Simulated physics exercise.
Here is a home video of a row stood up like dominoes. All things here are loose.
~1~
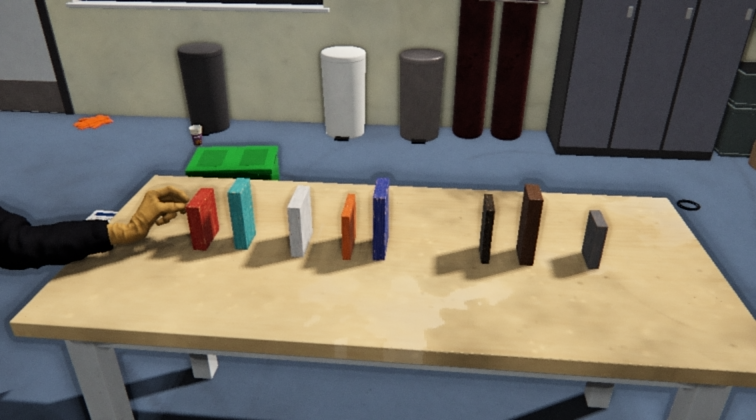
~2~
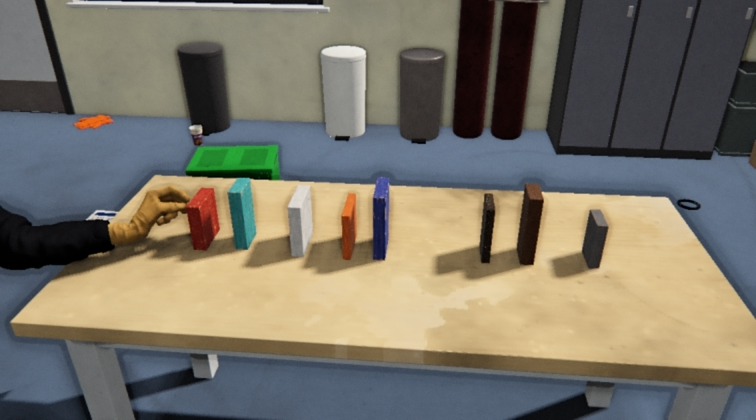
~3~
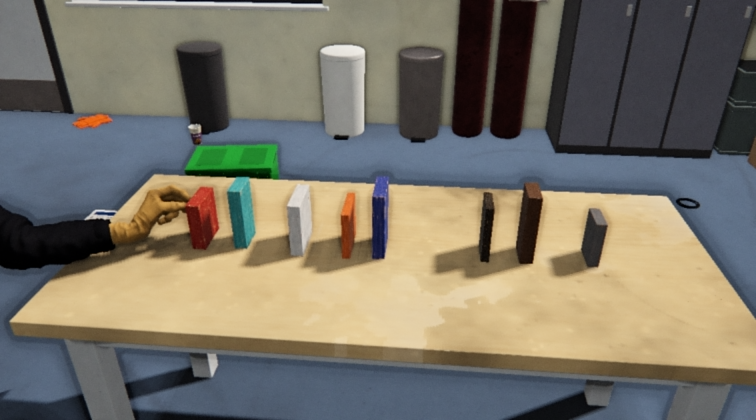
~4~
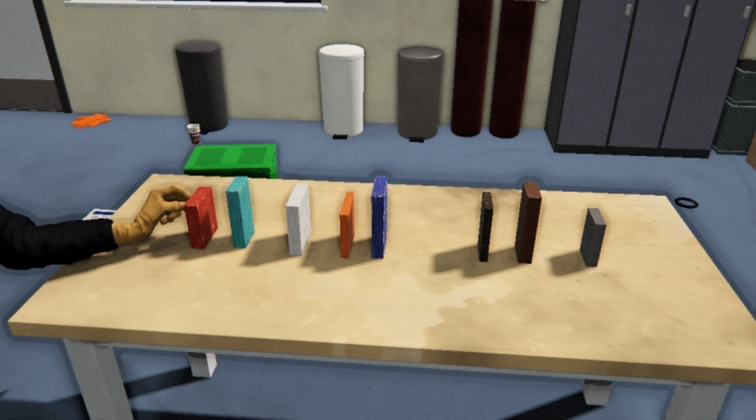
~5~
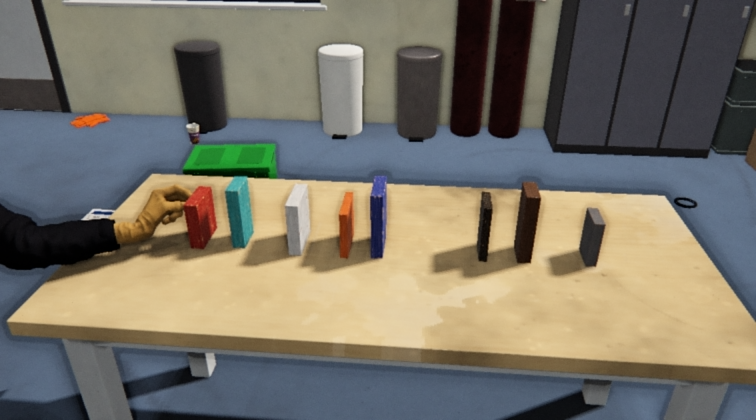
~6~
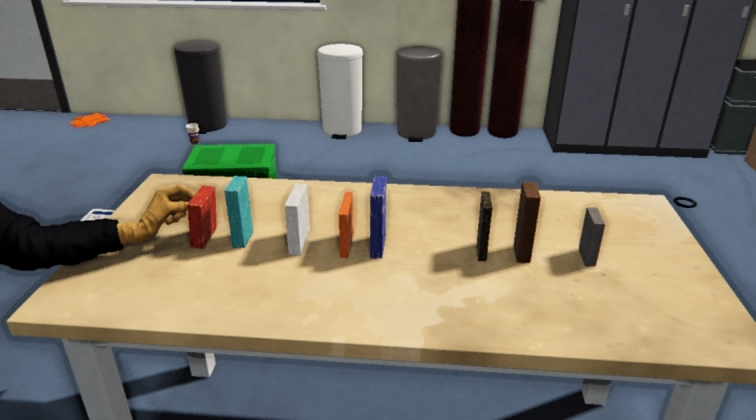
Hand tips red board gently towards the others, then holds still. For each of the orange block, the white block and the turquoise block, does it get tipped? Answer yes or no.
Orange block - yes; white block - yes; turquoise block - yes.
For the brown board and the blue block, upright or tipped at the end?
So the brown board does not fall, and the blue block comes down.
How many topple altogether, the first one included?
5.
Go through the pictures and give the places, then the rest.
Orange block (349, 227); white block (300, 221); turquoise block (242, 214), in the first frame.
Black board (487, 229); brown board (530, 225), in the second frame.
Blue block (380, 218); black board (486, 227), in the third frame.
Brown board (528, 223); blue block (379, 217), in the fourth frame.
Black board (484, 227); brown board (527, 223), in the fifth frame.
Red board 6° over; orange block (346, 225); white block (298, 219); turquoise block (239, 213), in the sixth frame.
Then, 0.80 s on from there, red board 71° over; turquoise block turned 74° from how it was put near (277, 229); white block turned 55° from how it was put near (324, 226); orange block turned 19° from how it was put near (355, 225).
Then, 1.10 s on from there, red board 72° over; turquoise block on its side near (278, 230); white block on its side near (332, 240); orange block turned 67° from how it was put near (385, 232).
In the end, toppled on the table, blue block, orange block, white block and turquoise block; the other 2 unmoved. At the end, from the last picture's camera, orange block near (384, 237), white block near (332, 240).
